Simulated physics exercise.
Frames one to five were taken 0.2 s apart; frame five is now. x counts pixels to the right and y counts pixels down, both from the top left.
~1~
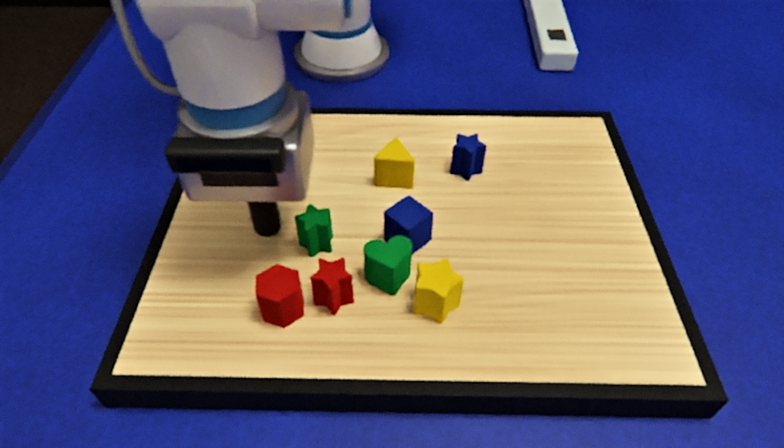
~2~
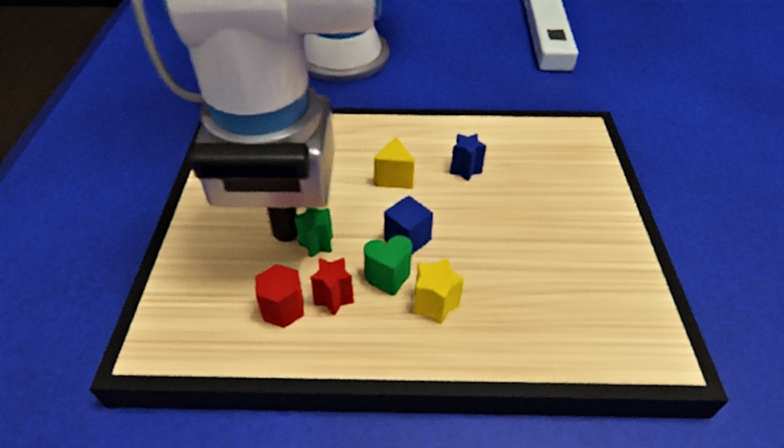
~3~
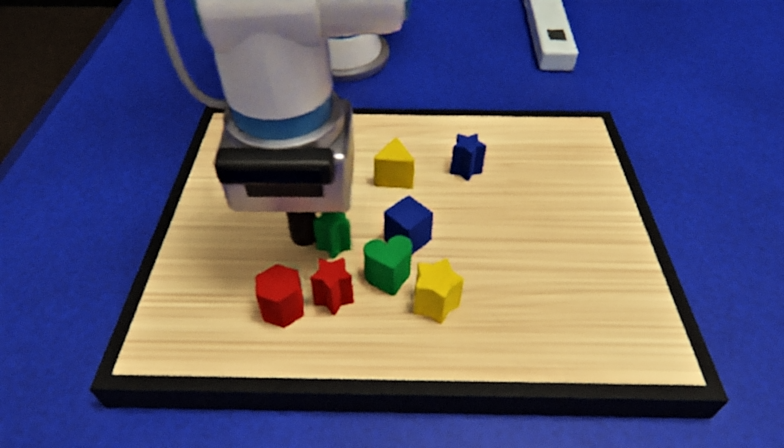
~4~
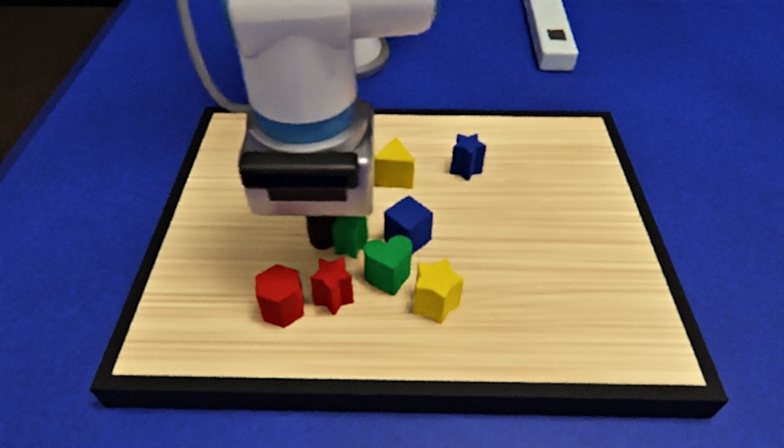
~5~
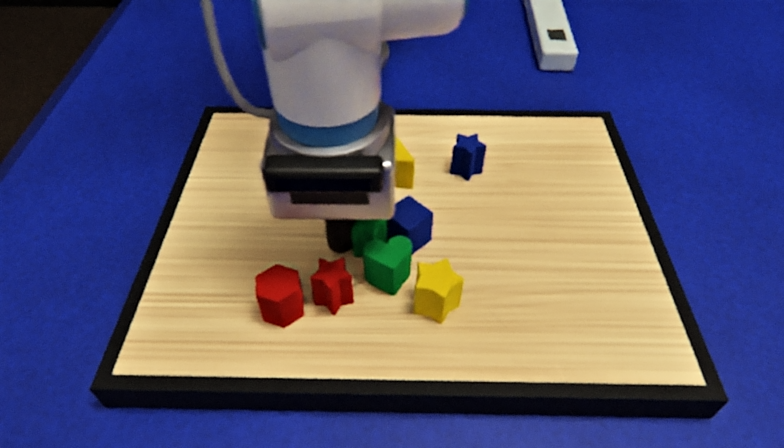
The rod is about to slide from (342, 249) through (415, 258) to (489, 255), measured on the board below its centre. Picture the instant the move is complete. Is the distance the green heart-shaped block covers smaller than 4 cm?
I'd say yes.
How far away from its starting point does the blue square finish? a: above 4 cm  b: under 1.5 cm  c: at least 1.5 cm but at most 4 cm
That would be a.
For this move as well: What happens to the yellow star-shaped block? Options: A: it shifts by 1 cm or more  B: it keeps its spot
The one that fits is B, it keeps its spot.
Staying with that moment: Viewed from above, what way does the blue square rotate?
Spins counterclockwise.
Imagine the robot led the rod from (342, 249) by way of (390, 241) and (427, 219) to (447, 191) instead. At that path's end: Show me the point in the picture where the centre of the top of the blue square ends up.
It is at (494, 201).
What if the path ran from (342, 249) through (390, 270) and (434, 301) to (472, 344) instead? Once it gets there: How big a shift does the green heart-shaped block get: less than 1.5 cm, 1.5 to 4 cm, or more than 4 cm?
Its displacement is above 4 cm.
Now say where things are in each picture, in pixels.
The first frame shows rod tip at (268, 228); block tops, green star-shaped block at (313, 216); green heart-shaped block at (389, 249); blue square at (409, 211); yellow star-shaped block at (438, 276).
The second frame shows rod at (287, 233); blocks unchanged.
The third frame shows rod at (305, 237); green star-shaped block at (332, 217).
The fourth frame shows rod at (323, 240); green star-shaped block at (348, 217).
The fifth frame shows rod at (342, 243); green star-shaped block partly hidden; green heart-shaped block at (389, 249); blue square at (409, 211); yellow star-shaped block at (438, 276).
The first path, step by step. One third of the way, rod at (391, 251); green star-shaped block at (419, 222), turned 15° anticlockwise; green heart-shaped block at (391, 251); blue square at (446, 206), turned 15° anticlockwise.
Two thirds of the way, rod at (441, 252); green star-shaped block at (469, 217), turned 45° anticlockwise; green heart-shaped block at (395, 252), turned 25° clockwise; blue square at (479, 194), turned 45° anticlockwise.
At the end, rod at (490, 250); green star-shaped block at (512, 207), turned 80° anticlockwise; green heart-shaped block at (395, 252), turned 25° clockwise; blue square at (488, 186), turned 65° anticlockwise; yellow star-shaped block in place.
